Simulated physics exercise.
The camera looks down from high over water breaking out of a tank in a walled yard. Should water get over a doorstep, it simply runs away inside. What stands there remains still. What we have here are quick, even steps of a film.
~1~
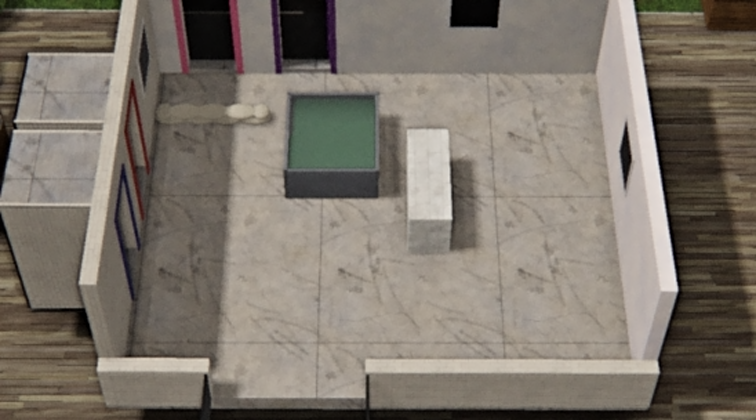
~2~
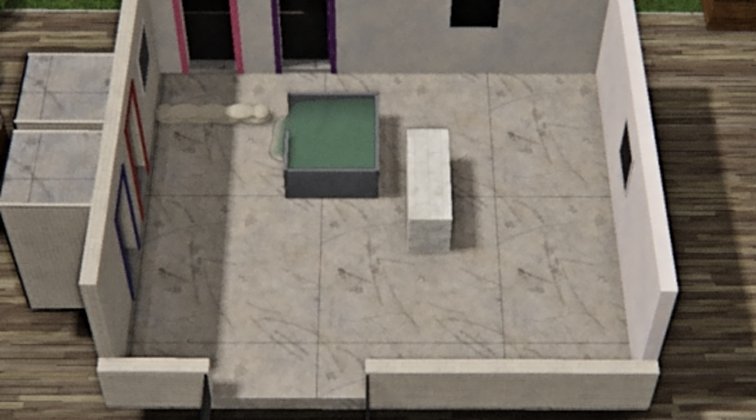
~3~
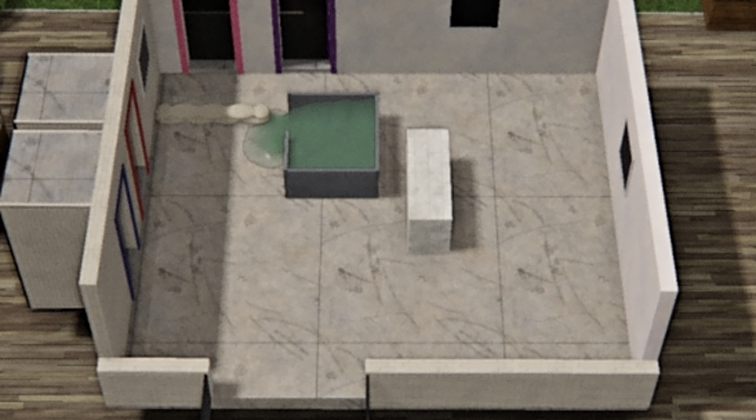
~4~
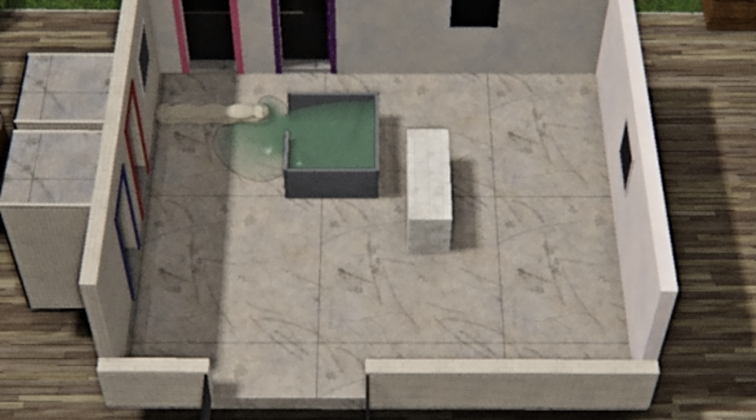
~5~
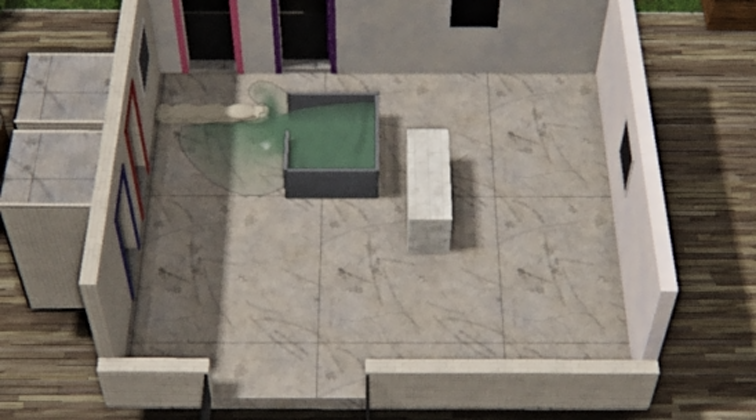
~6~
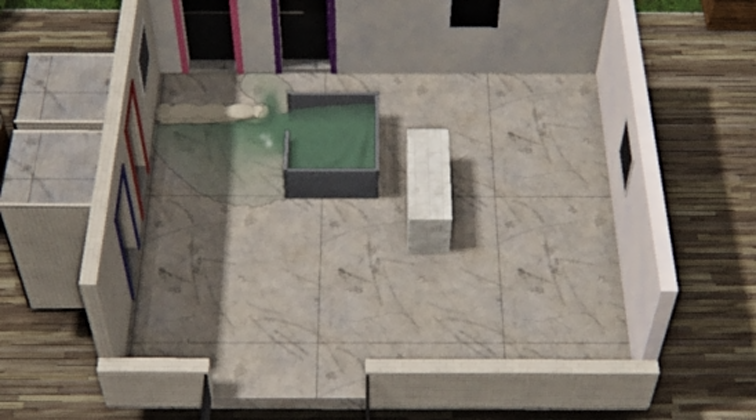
A walled yard with a pale, veined stone floor is seen from high above, with wood planking outside. An open dark grey tank of green water stands near the back, left of a pale upright block, with pink- and purple-framed doorways behind and a row of whitish lumps to its left. Water breaks out through the tank's left side and spreads leftward in a thinning, rounded sheet around the lumps.
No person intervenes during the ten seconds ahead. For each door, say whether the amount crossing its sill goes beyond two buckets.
Door by door: Purple door - two buckets at most, red door - two buckets at most, pink door - two buckets at most, blue door - two buckets at most.
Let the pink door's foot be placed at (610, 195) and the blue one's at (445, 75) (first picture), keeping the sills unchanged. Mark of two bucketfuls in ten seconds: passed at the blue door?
Here the blue door stays short.
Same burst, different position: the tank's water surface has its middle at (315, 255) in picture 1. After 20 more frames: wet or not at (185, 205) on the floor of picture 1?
That patch would be swamped, I'd say.
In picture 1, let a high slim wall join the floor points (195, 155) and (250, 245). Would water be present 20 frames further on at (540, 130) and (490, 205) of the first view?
As listed: Dry, dry.
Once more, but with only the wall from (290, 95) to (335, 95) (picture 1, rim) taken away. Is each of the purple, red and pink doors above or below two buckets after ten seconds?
I'd expect the purple one breaks the limit, the red one is safe and the pink one breaks the limit.
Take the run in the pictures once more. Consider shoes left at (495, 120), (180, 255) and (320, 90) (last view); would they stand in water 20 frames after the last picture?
In that order the points end up high and dry, soaked and soaked.
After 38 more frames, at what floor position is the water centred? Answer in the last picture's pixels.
That puts it at around (258, 199).
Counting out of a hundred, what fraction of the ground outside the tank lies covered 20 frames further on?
That works out to some 35 in a hundred.
A moment on, water covers 15 % of the floor; the purple door under two buckets in, the red door wet at the sill, nothing in, the pink door wet at the sill, nothing in, the blue door not reached.
Next, water covers 20 % of the floor; the purple door under two buckets in, the red door wet at the sill, nothing in, the pink door wet at the sill, nothing in, the blue door wet at the sill, nothing in.
Then, water covers 35 % of the floor; the purple door under two buckets in, the red door under two buckets in, the pink door under two buckets in, the blue door wet at the sill, nothing in.
Later, water covers 45 % of the floor; the purple door under two buckets in, the red door under two buckets in, the pink door under two buckets in, the blue door wet at the sill, nothing in.
In the end, water covers 65 % of the floor; the purple door under two buckets in, the red door under two buckets in, the pink door under two buckets in, the blue door wet at the sill, nothing in.
